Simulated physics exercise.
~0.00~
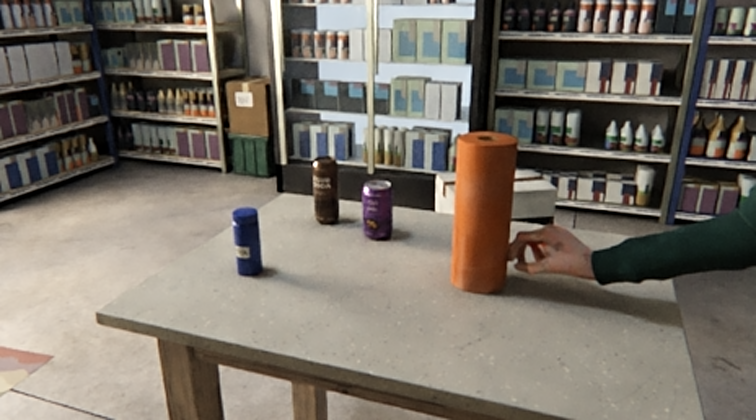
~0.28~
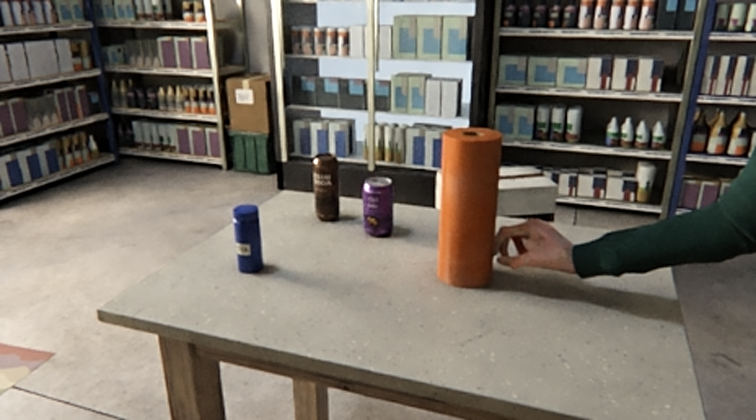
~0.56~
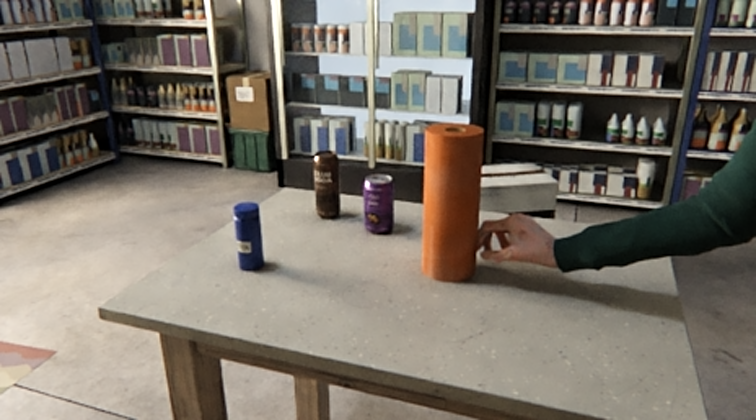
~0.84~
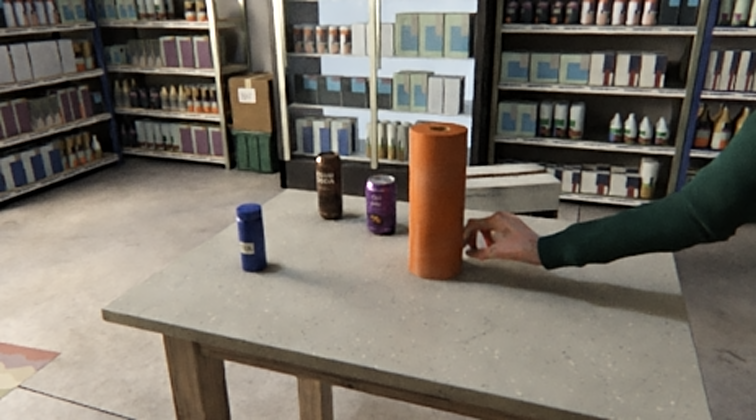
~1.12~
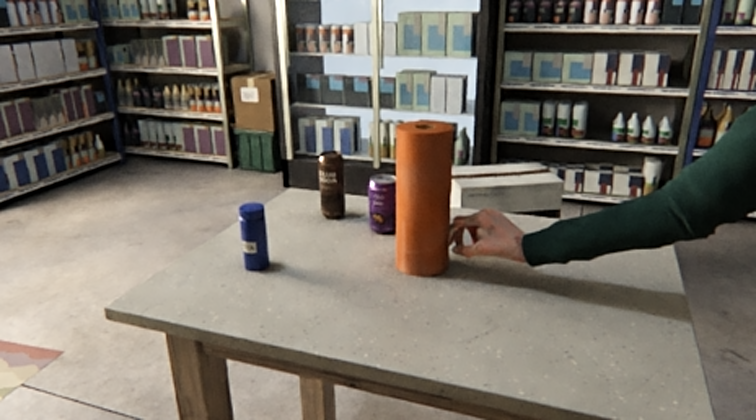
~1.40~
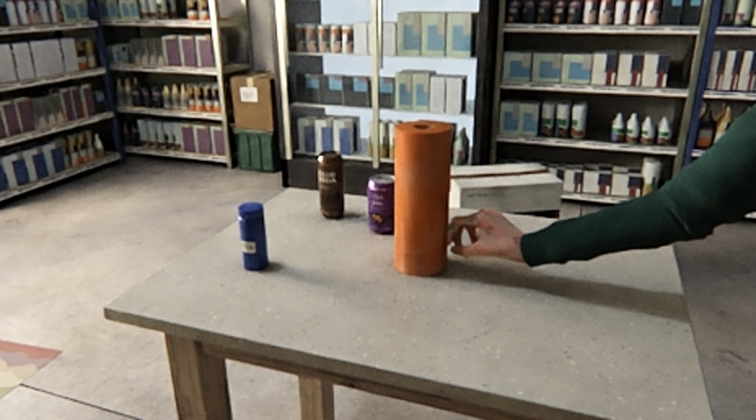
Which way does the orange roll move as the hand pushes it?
The orange roll moves to the left across the table.
